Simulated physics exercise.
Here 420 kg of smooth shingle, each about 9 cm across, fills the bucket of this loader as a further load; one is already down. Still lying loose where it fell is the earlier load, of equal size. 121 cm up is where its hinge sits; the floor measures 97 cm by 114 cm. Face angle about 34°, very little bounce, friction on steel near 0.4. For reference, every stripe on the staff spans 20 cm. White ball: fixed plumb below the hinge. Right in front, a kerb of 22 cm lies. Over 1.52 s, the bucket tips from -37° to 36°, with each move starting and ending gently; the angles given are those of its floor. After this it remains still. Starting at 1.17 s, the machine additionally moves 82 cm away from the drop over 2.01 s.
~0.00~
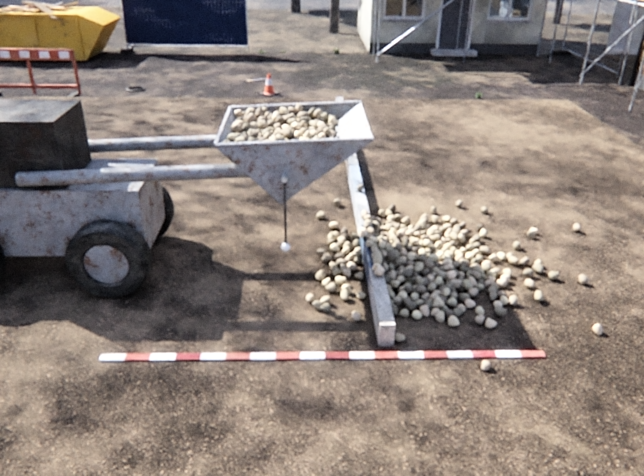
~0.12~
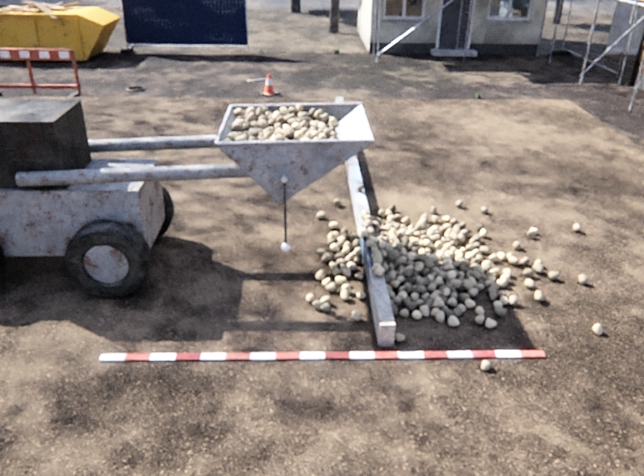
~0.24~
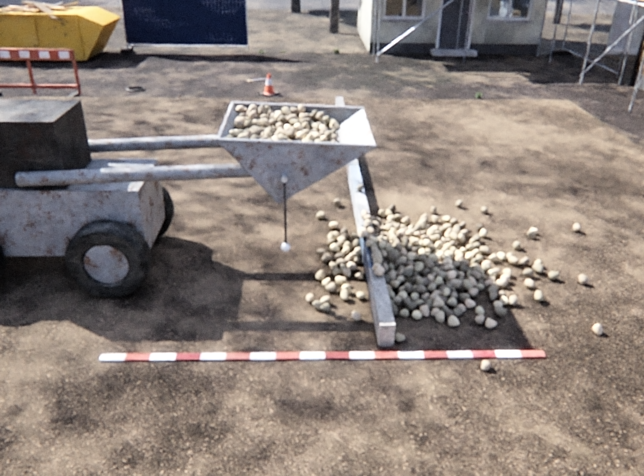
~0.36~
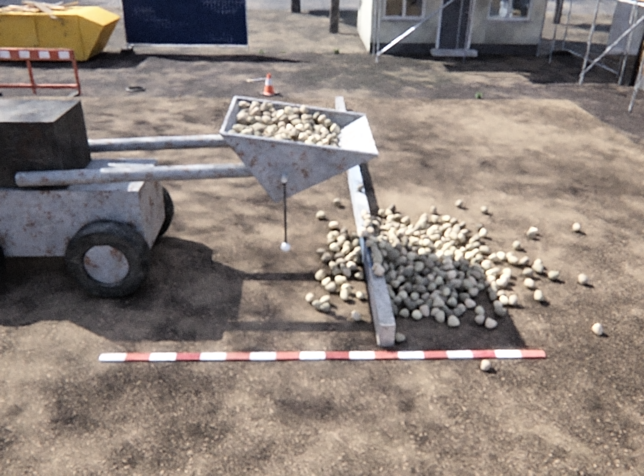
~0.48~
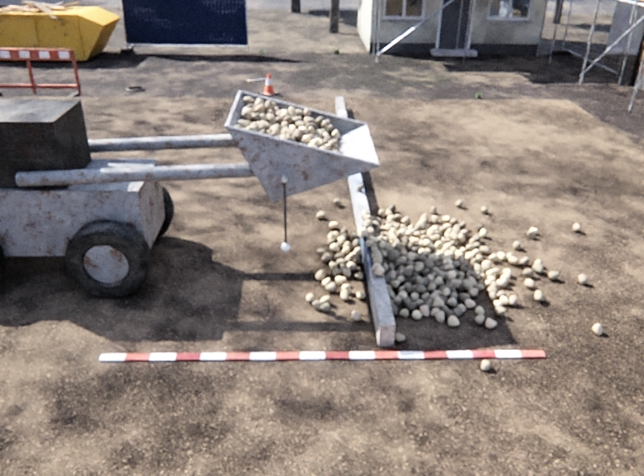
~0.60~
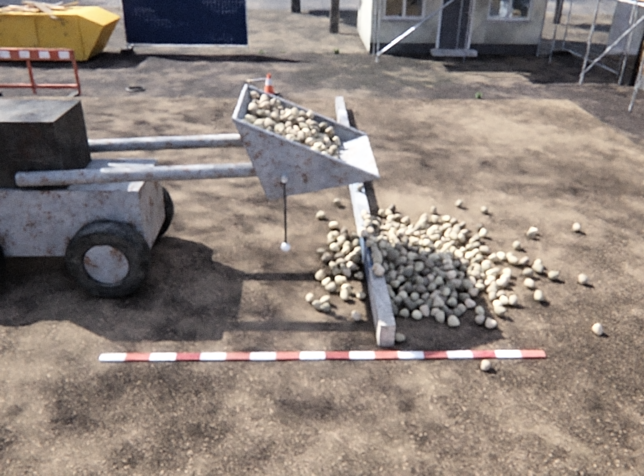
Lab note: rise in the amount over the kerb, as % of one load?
Approximately 34 %.
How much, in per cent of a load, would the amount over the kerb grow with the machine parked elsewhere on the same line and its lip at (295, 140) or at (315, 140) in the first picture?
First place: Roughly 0 %; second place: Roughly 0 %.
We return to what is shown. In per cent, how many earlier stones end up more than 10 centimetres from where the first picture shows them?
I'd say roughly 10 per cent of them.
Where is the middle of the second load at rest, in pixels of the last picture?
(354, 254).
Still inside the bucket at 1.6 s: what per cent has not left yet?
Roughly 40 parts in a hundred of the load.
After 1.1 s the floor is at 25°; in per cent of one load, 100 in the bucket, 14 on this side of the kerb, 87 over the kerb; the foremost stones are at (555, 261).
After 1.6 s the floor is at 36°; in per cent of one load, 40 in the bucket, 61 on this side of the kerb, 99 over the kerb; the foremost stones are at (555, 261).
After 3.6 s the floor is at 36°; in per cent of one load, 0 in the bucket, 80 on this side of the kerb, 120 over the kerb; the foremost stones are at (555, 261).
After 6.4 s the floor is at 36°; in per cent of one load, 0 in the bucket, 80 on this side of the kerb, 120 over the kerb; the foremost stones are at (555, 261). Net gain over the kerb, 34.
